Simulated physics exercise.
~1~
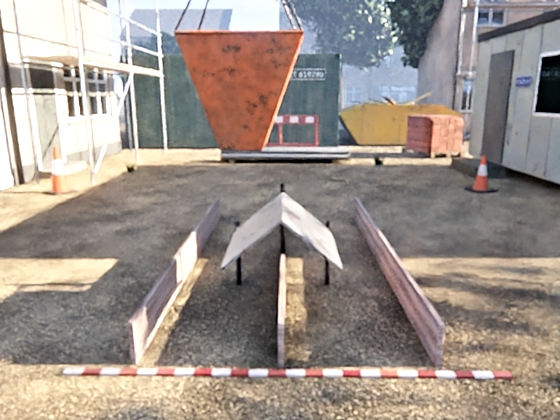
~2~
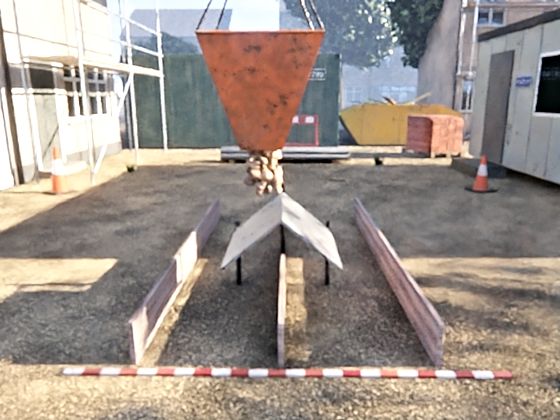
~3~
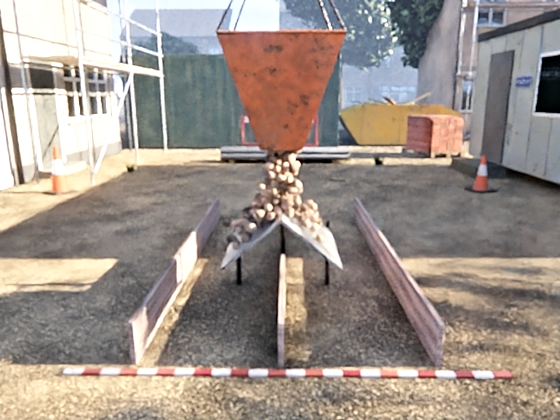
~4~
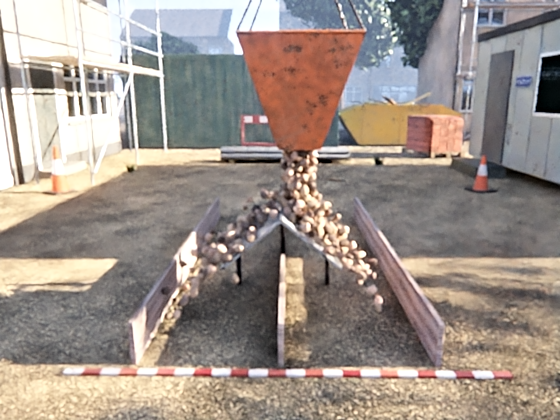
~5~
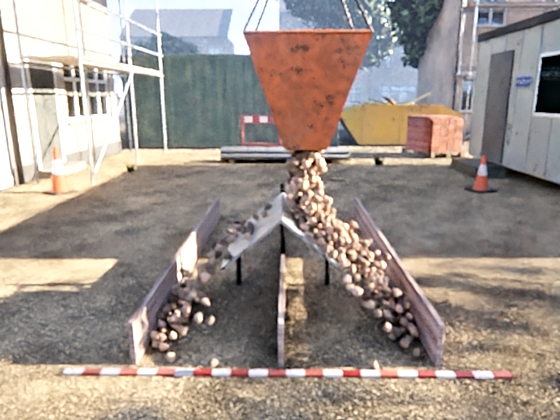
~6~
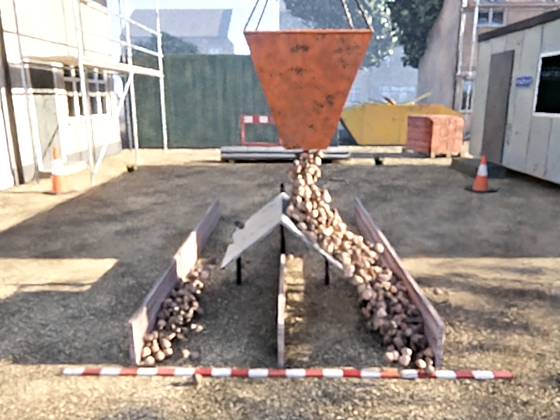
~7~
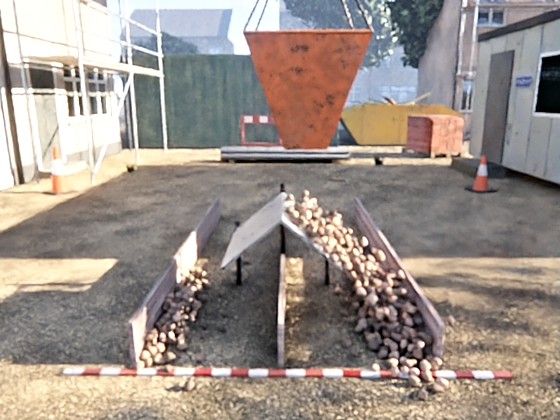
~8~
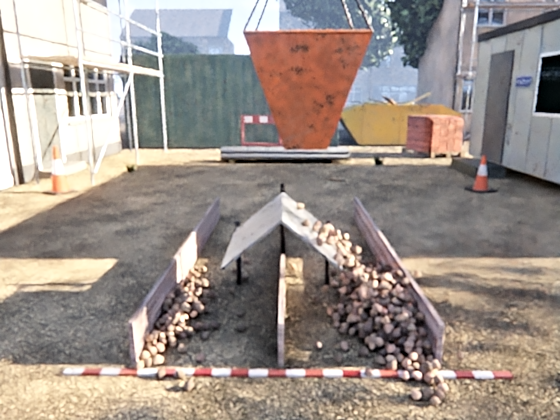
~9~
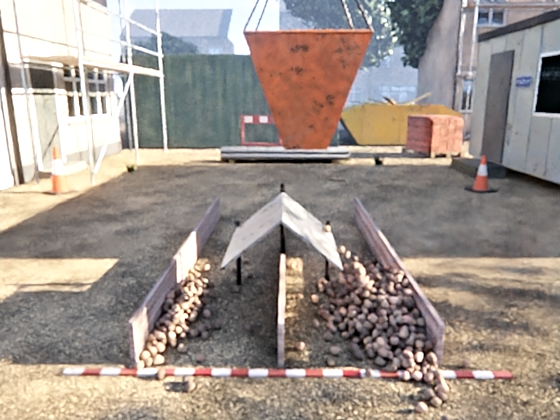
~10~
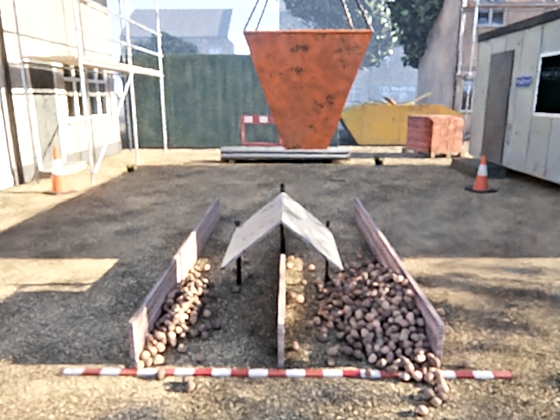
In a sunny building yard, a rusty orange hopper hanging from a crane moved right while pouring round stones over a peaked steel roof, which sent them down both sides between boards, leaving a small heap at left and a much bigger one at right.
